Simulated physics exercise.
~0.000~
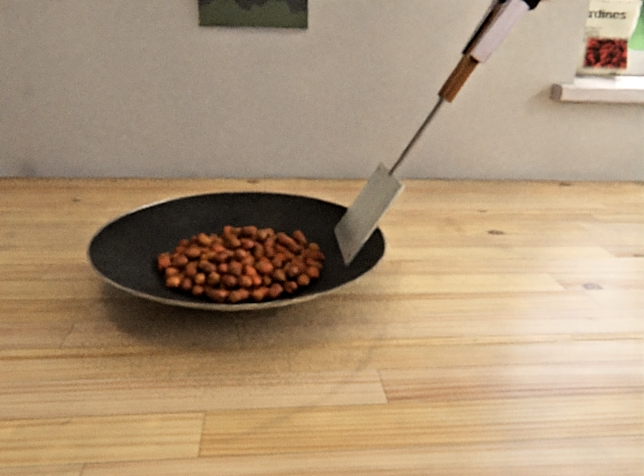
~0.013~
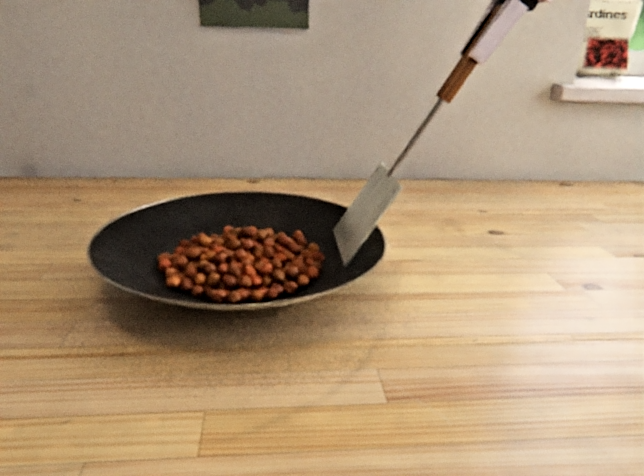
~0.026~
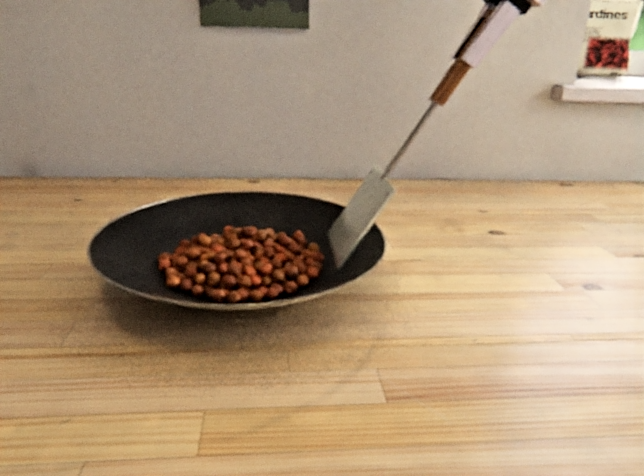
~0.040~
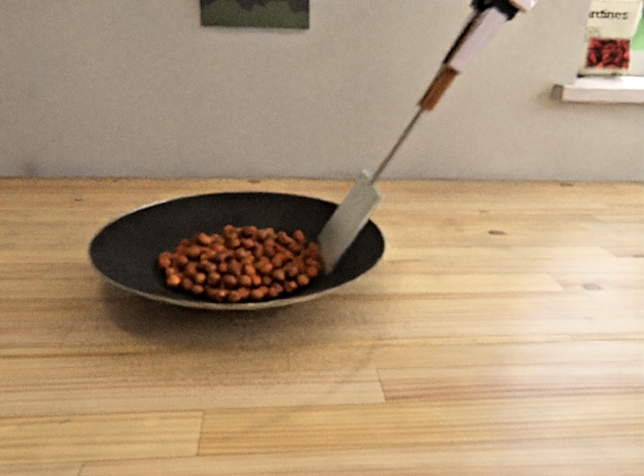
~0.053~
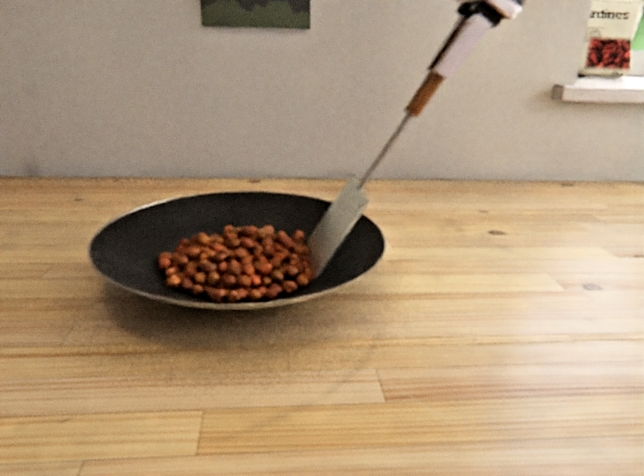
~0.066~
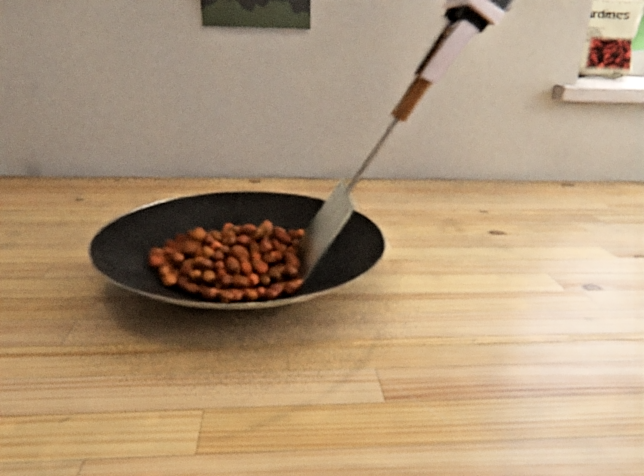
On a pale wooden table top against a grey wall, a dark wok holds a heap of reddish-brown hazelnuts, with a metal spatula angled into its right side. The spatula barely shifts at first, then slides left and presses into the heap's right edge, nudging the nuts slightly leftward.
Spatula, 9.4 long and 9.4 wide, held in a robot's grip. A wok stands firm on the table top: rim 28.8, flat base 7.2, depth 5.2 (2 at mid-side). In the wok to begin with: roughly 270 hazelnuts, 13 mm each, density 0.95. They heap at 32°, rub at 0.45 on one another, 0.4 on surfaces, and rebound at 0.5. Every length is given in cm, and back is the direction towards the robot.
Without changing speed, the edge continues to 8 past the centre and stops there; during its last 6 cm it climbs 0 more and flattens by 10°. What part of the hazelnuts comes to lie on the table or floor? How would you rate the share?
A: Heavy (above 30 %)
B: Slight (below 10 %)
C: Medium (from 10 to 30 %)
Option A: Heavy (above 30 %).
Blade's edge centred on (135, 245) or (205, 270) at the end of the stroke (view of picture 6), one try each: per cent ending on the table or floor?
Respectively about 65 and 15 percent end on the table or floor.
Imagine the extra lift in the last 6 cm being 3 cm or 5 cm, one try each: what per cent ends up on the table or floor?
First try about 45 %, second try about 35 %.
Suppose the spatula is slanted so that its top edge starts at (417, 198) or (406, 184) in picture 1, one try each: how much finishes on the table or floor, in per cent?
First try around 40 percent, second around 40 percent.
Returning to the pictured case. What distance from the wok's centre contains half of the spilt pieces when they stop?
Estimate: Near 28 cm.
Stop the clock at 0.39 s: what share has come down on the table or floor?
Fraction noted: Close to 40 per cent.
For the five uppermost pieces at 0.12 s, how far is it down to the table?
About 6 cm.
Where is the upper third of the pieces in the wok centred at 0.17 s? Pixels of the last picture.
I'd put it somewhere near (157, 239).
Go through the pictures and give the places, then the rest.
Spatula top edge at (392, 173), sloping 59°; upper third of the load around (241, 254), from x 165 to 315, top at y 230; 266 in the wok, in the first picture.
Spatula top edge at (391, 173), sloping 59°; upper third of the load around (241, 254), from x 165 to 315, top at y 230, in the second picture.
Spatula top edge at (385, 176), sloping 59°; upper third of the load around (241, 254), from x 165 to 315, top at y 230, in the third picture.
Spatula top edge at (373, 181), sloping 59°; upper third of the load around (241, 254), from x 165 to 315, top at y 230, in the fourth picture.
Spatula top edge at (361, 187), sloping 59°; upper third of the load around (243, 253), from x 165 to 310, top at y 230, in the fifth picture.
Spatula top edge at (348, 191), sloping 59°; upper third of the load around (240, 251), from x 155 to 300, top at y 225; 266 in the wok, in the sixth picture.
By 0.12 s, sloping 59°, highest piece 6 above the table; 266 in the wok.
By 0.17 s, sloping 56°, highest piece 8 above the table; 252 in the wok, 14 on the blade or in flight.
By 0.39 s, sloping 49°, highest piece 7 above the table; 141 in the wok, 112 on the table or floor, 13 on the blade or in flight.
By 1.44 s, sloping 49°, highest piece 6 above the table; 141 in the wok, 125 on the table or floor.
Final count, 141 in the wok, 125 on the table or floor. That is 47 % on the table or floor.
